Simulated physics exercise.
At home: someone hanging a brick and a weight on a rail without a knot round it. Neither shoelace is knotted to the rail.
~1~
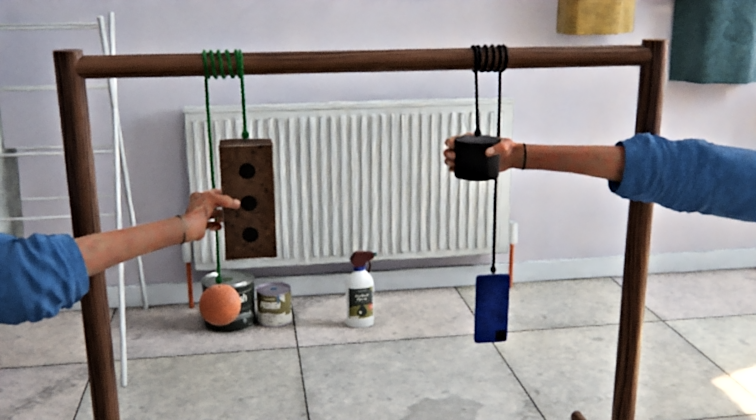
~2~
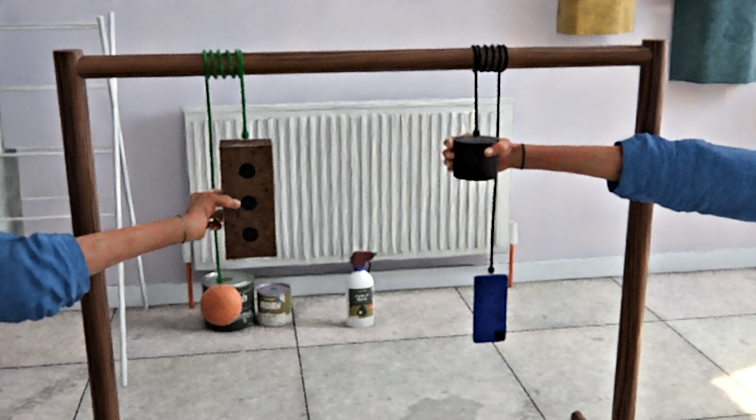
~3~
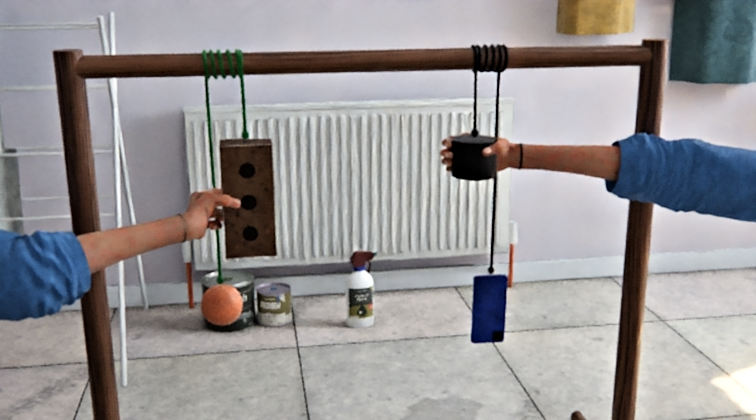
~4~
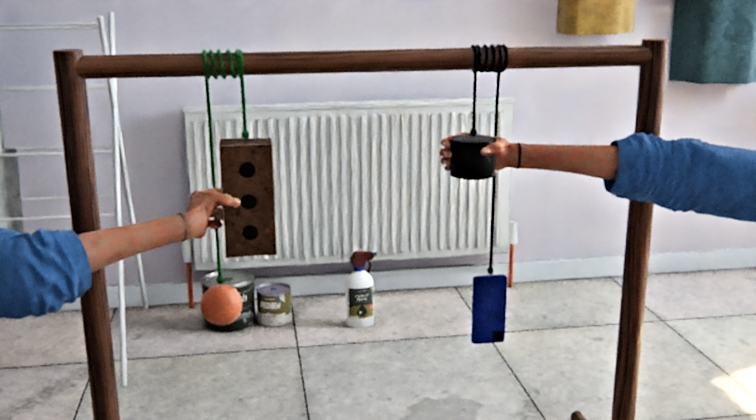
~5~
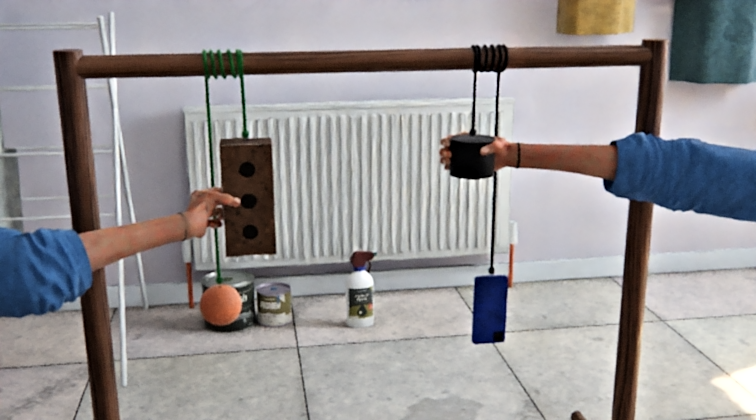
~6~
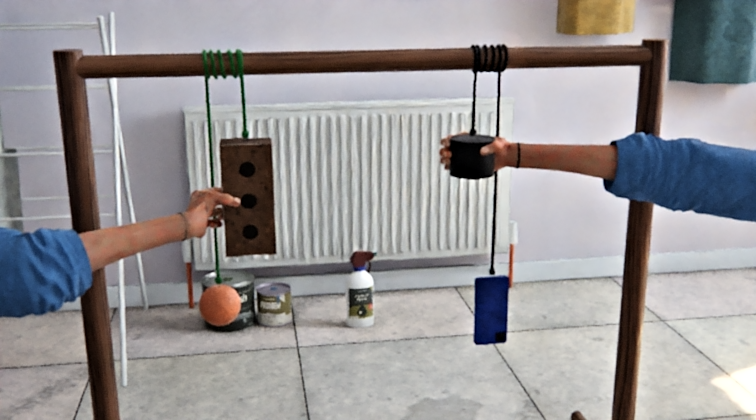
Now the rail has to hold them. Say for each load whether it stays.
The brick stays hanging. The weight is held.
Then, 0.38 s past the final frame, brick still up near (246, 177); weight still up near (474, 152).
Then, 0.90 s past the final frame, brick still up near (250, 175); weight still up near (475, 151).
When it is over, brick still up near (246, 181); weight still up near (475, 150). The brick is held and the weight keeps its height.
